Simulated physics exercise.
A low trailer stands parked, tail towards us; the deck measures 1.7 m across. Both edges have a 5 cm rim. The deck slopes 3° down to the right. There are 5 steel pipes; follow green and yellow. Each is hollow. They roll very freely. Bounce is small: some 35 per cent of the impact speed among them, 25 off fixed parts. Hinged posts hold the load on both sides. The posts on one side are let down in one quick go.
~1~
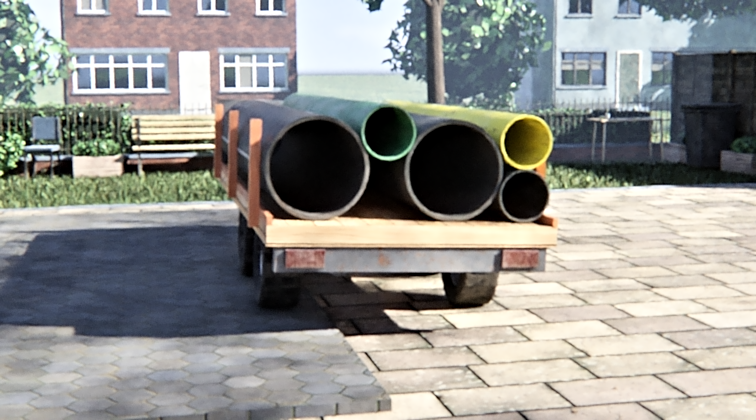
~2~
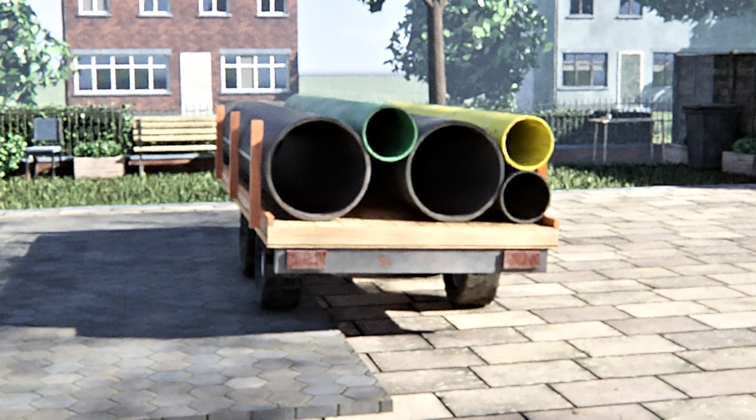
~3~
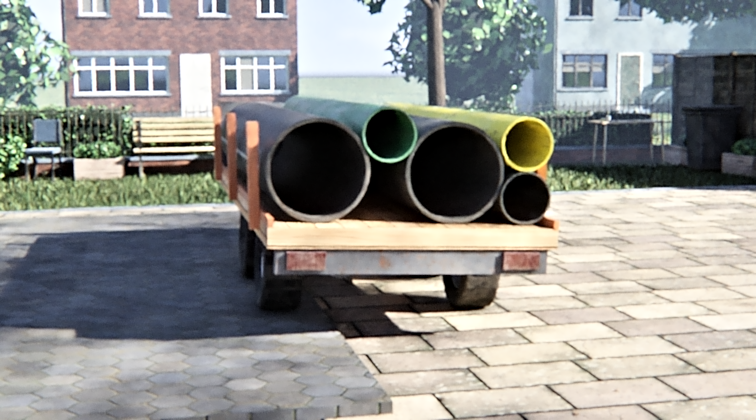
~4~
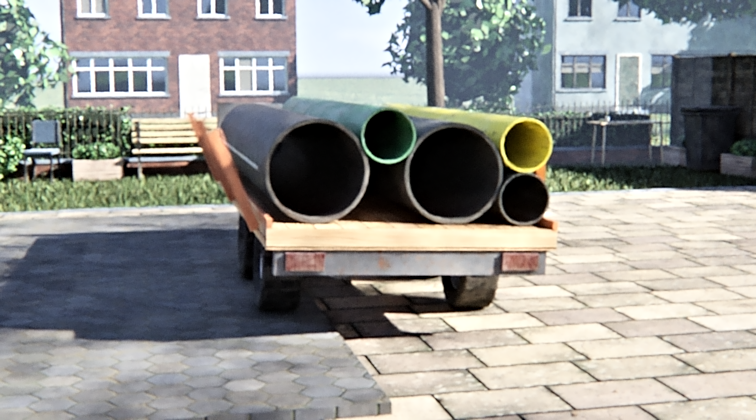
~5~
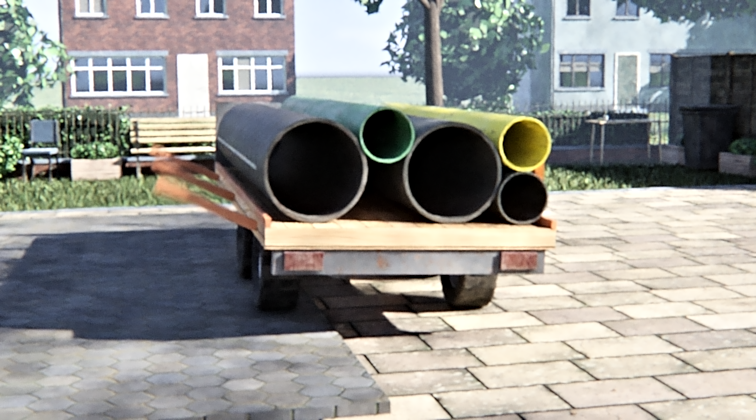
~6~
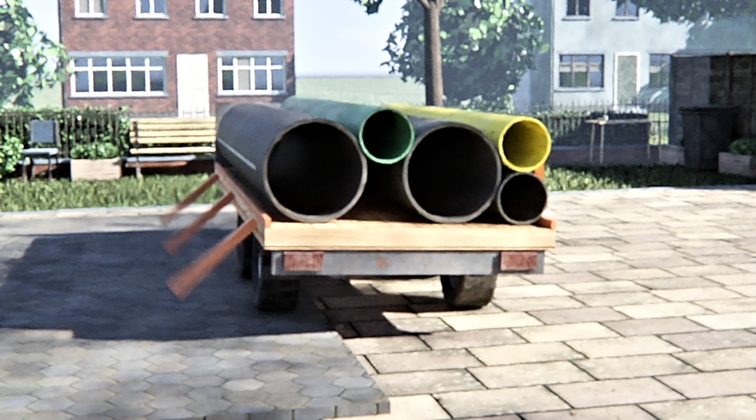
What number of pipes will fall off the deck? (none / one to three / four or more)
Out of 5: None.
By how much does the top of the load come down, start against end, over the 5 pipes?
Some 5 cm lower.
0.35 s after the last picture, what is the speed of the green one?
Near 0.1 m/s.
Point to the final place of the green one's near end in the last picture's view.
At about (380, 197).
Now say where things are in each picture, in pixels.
The first frame shows green (389, 132), yellow (528, 142); sides still shut; the deck slopes 3° down to the right; 3 of the 5 make up the bottom layer.
The second frame shows green (391, 133), yellow (529, 143); sides still shut.
The third frame shows green (390, 135), yellow (529, 145); both sides upright.
The fourth frame shows green (389, 136), yellow (528, 145); left posts out by 25°, tip at (215, 137).
The fifth frame shows green (388, 135), yellow (526, 144); left posts out by 65°, tip at (163, 186).
The sixth frame shows green (387, 135), yellow (526, 145); left posts out by 130°, tip at (178, 287).
Another 0.3 s on from the last picture, green is up on others, 70 cm from the left edge; yellow is up on others, 15 cm from the right edge; 0 gone from the deck.
Another 0.7 s on from the last picture, green is up on others, 70 cm from the left edge; still the same for yellow; 0 gone from the deck.
Another 1.0 s on from the last picture, green is in the air, 65 cm from the left edge, rolling left; still the same for yellow; 0 gone from the deck.
In the end (1.4 s after the last picture), green is on the deck, 65 cm from the left edge; yellow is up on others, 15 cm from the right edge; 0 gone from the deck.
